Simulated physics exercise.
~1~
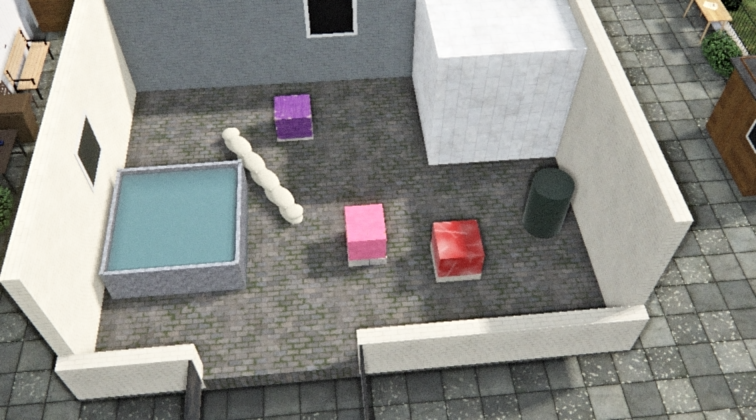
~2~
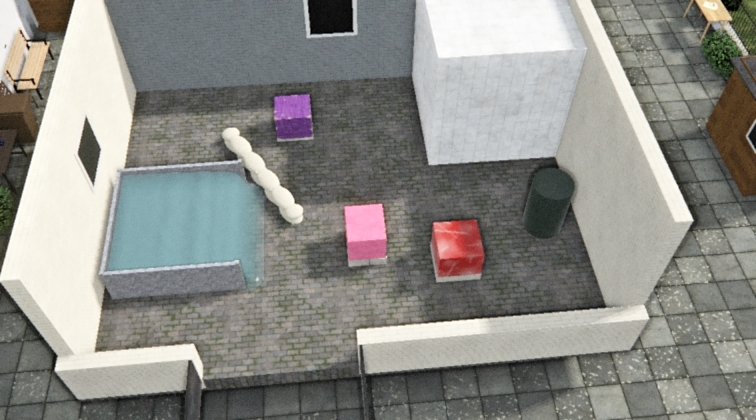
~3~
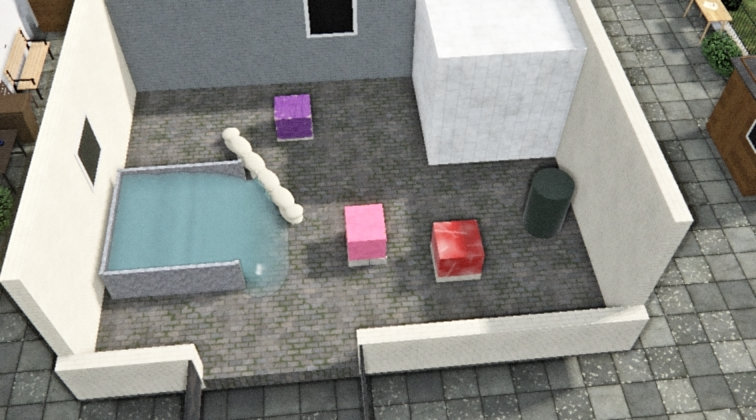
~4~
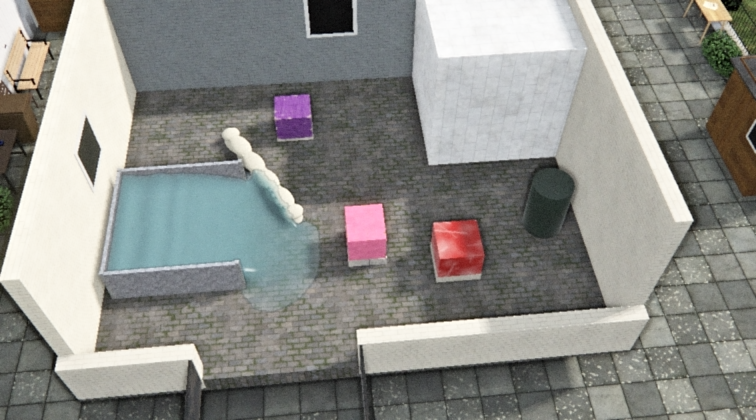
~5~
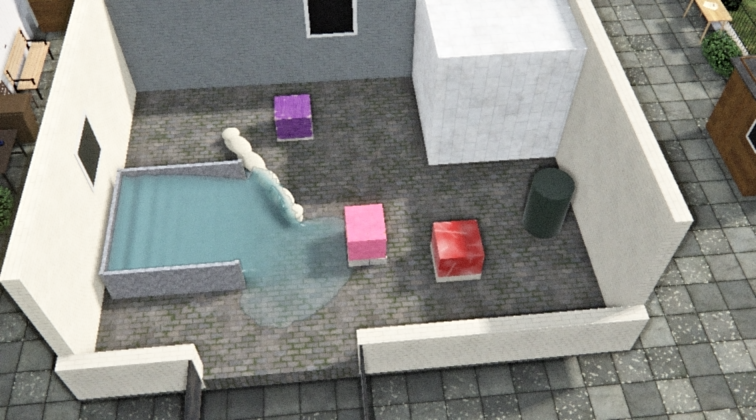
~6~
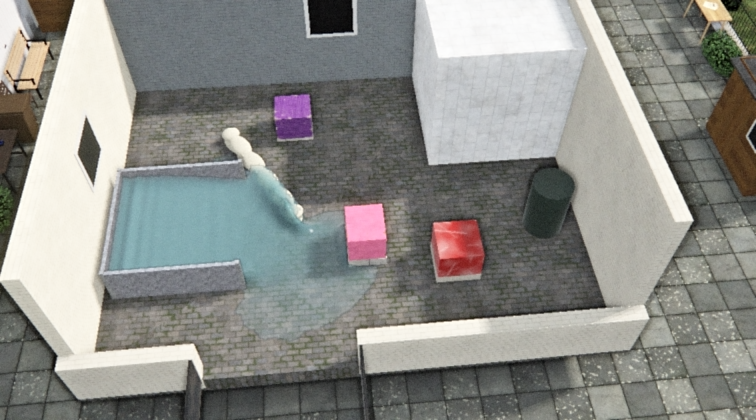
The clip opens on a walled yard seen from above, with still water in a square tank at left. The tank's right side disappears and water pours out rightward across the paving, running along the white beaded barrier, then reaching the pink block and spreading thinly toward the front wall.
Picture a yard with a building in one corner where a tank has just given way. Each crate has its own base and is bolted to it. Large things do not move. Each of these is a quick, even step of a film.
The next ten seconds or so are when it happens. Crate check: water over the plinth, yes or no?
Red crate no, purple crate yes, pink crate yes.
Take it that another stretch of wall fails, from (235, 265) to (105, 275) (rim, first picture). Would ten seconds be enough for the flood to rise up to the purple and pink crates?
The purple one is not reached; the pink one is not reached.
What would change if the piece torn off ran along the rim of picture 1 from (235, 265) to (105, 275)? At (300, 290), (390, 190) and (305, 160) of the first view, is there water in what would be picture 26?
Well, the first one's sodden, the second's left untouched, and the third's left untouched.
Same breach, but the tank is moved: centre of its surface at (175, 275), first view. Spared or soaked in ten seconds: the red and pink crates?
The red crate is flooded and the pink crate is flooded.
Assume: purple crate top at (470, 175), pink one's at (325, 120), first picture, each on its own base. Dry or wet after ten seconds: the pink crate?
As for the pink one, it keeps clear.
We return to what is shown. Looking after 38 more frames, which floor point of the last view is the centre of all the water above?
Somewhere around (352, 211) in the last view.
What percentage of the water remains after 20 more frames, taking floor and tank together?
Some 90 per cent.
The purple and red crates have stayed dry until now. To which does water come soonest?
Answer: The red crate.
A moment on, water covers 30 % of the floor; the red crate water round its plinth, the purple crate not reached, the pink crate water round its plinth.
Next, water covers 50 % of the floor; the red crate water round its plinth, the purple crate water round its plinth, the pink crate water round its plinth.
Then, water covers 65 % of the floor; the red crate water round its plinth, the purple crate water round its plinth, the pink crate water round its plinth.
Later, water covers 80 % of the floor; the red crate water round its plinth, the purple crate water round its plinth, the pink crate water round its plinth.
In the end, water covers 85 % of the floor; the red crate stayed above the water, the purple crate was topped, the pink crate was topped.
